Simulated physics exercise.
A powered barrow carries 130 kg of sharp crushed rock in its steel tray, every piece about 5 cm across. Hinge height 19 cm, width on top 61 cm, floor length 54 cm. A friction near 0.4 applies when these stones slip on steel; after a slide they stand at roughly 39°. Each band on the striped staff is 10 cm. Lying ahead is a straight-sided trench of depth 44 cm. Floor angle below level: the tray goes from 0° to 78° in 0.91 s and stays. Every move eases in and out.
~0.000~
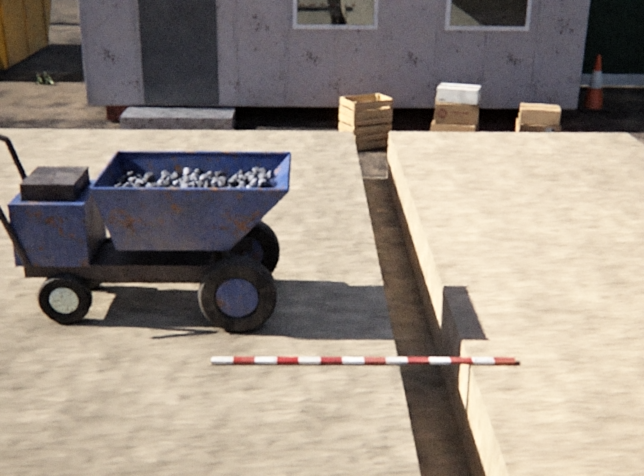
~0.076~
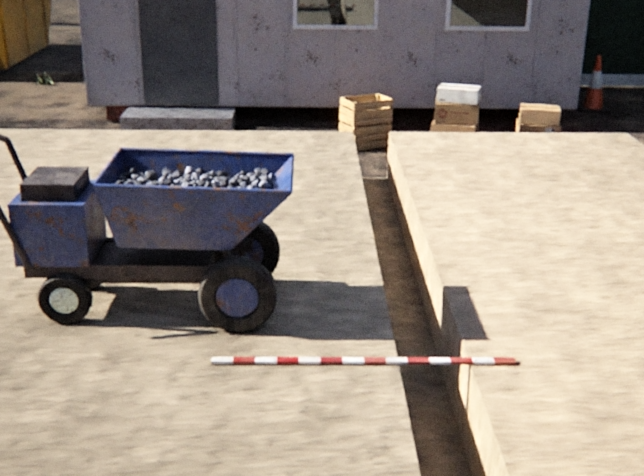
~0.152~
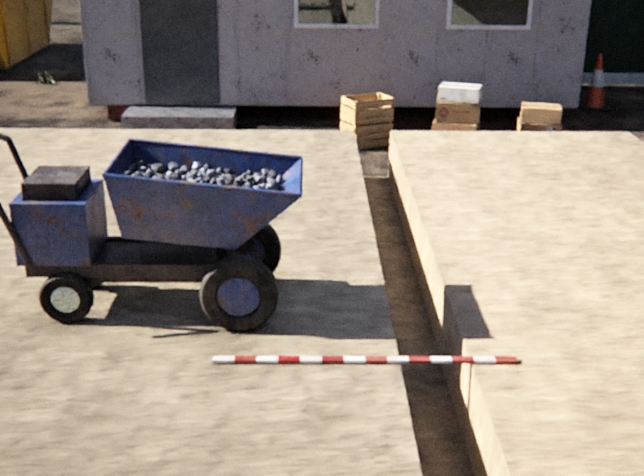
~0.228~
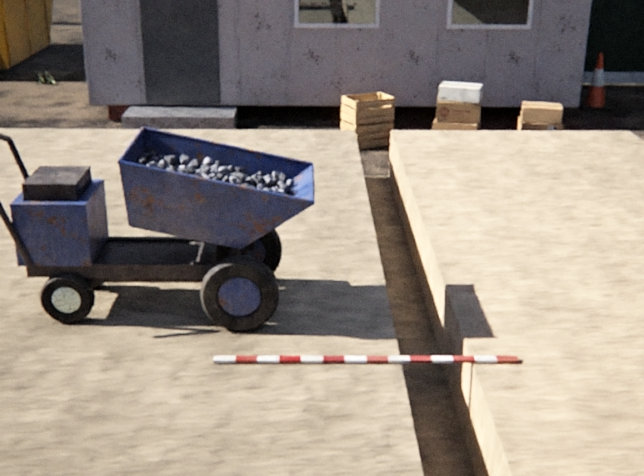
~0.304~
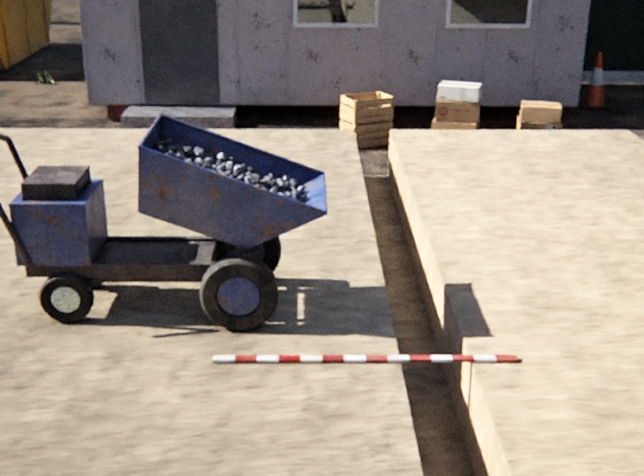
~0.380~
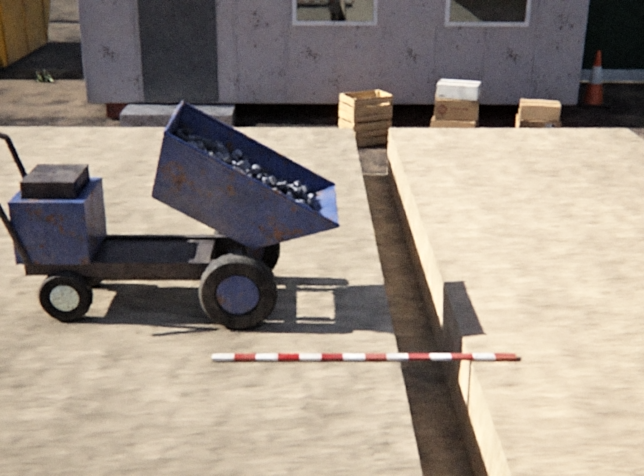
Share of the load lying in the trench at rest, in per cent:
51 per cent.
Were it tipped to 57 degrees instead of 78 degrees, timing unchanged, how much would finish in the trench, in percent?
About 20%.
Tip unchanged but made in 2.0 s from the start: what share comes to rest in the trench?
Estimate: About 45 %.
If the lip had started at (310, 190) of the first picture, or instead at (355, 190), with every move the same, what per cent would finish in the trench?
I'd say some 80 per cent and some 75 per cent.
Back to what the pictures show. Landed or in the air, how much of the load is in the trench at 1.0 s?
By that point it's something like 20 in a hundred.
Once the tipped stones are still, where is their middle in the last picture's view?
Look at roughly (415, 360).
After 0.7 s the floor is at 66°; 100 % in the tray; the foremost stones are at (359, 269).
After 1.0 s the floor is at 78°; 72 % in the tray, 10 % short of the trench, 18 % in the trench; the foremost stones are at (450, 346).
After 1.4 s the floor is at 78°; 44 % in the tray, 12 % short of the trench, 44 % in the trench, 1 % past the trench; the foremost stones are at (492, 307).
After 3.3 s the floor is at 78°; 36 % in the tray, 12 % short of the trench, 51 % in the trench, 1 % past the trench; the foremost stones are at (508, 307).
